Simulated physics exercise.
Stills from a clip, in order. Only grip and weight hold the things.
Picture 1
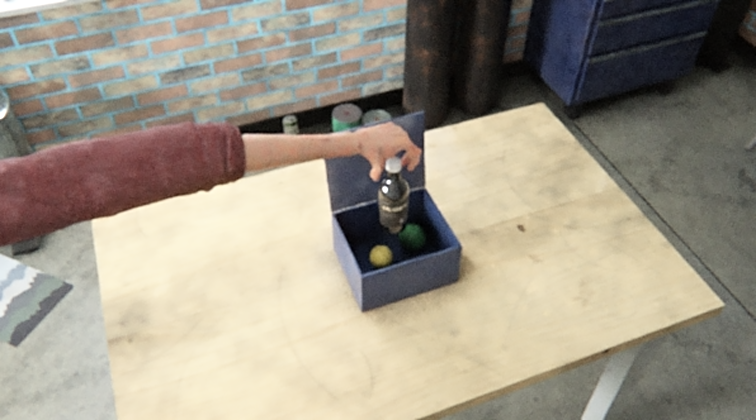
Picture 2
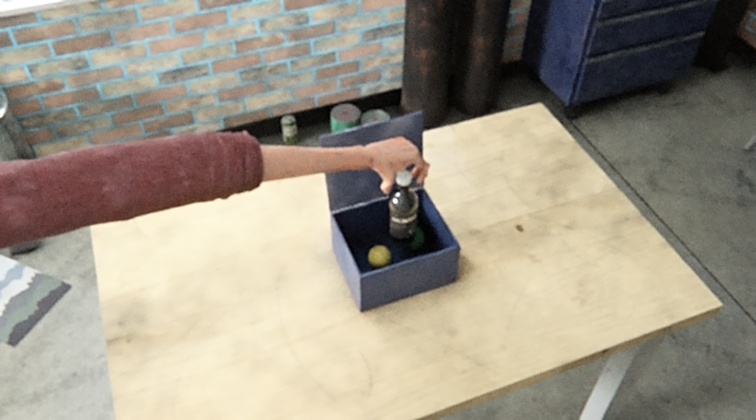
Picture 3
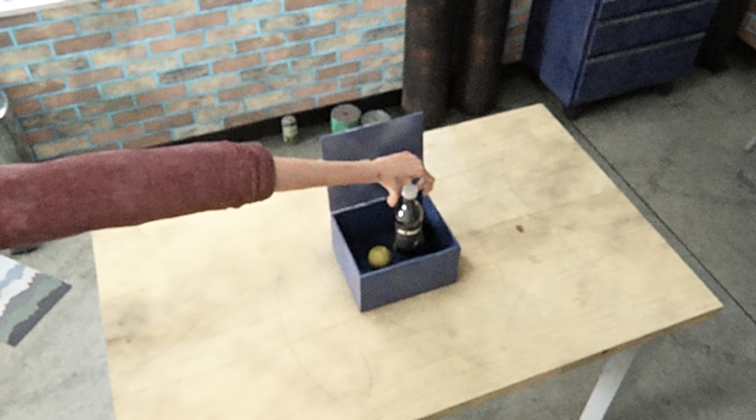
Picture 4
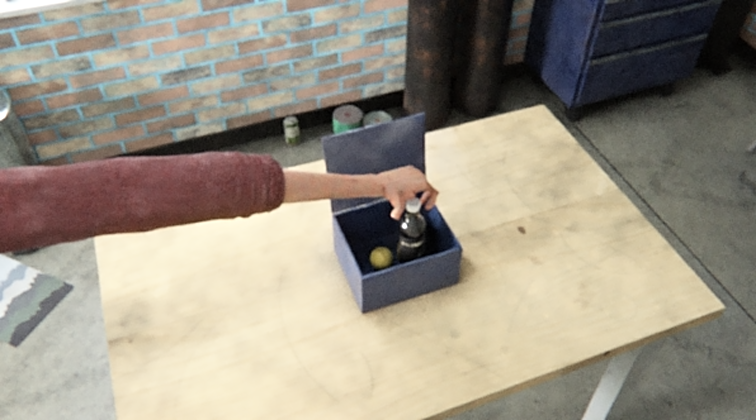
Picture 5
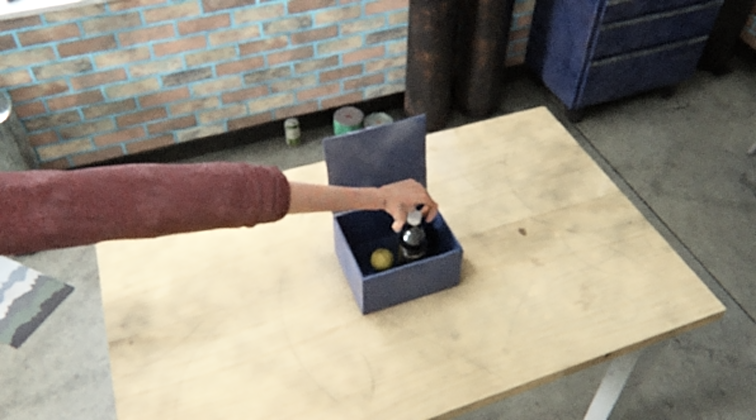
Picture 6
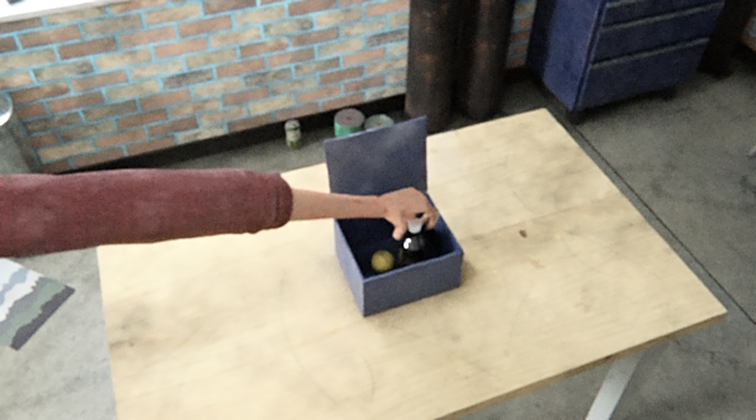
Hand in a maroon sleeve lowering a black bottle into an open blue box holding green and yellowish fruit on a wooden table.
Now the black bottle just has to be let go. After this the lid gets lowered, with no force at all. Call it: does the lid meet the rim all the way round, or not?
It does not meet the rim all the way round.
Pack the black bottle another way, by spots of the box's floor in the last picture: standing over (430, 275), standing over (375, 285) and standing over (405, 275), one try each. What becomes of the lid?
Going in order, the lid is left partly open, then is left partly open, then is left partly open.
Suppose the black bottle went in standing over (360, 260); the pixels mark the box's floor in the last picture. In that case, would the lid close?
Put it in like that and the lid can't get down.
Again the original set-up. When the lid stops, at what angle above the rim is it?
Lid angle from rim - close to 25°.
Then, 1.30 s on from there, lid 79° above the rim.
Then, 1.70 s on from there, lid 47° above the rim.
In the end, lid 27° above the rim; all 3 unmoved. At the end, from the last picture's camera, black bottle near (413, 250).
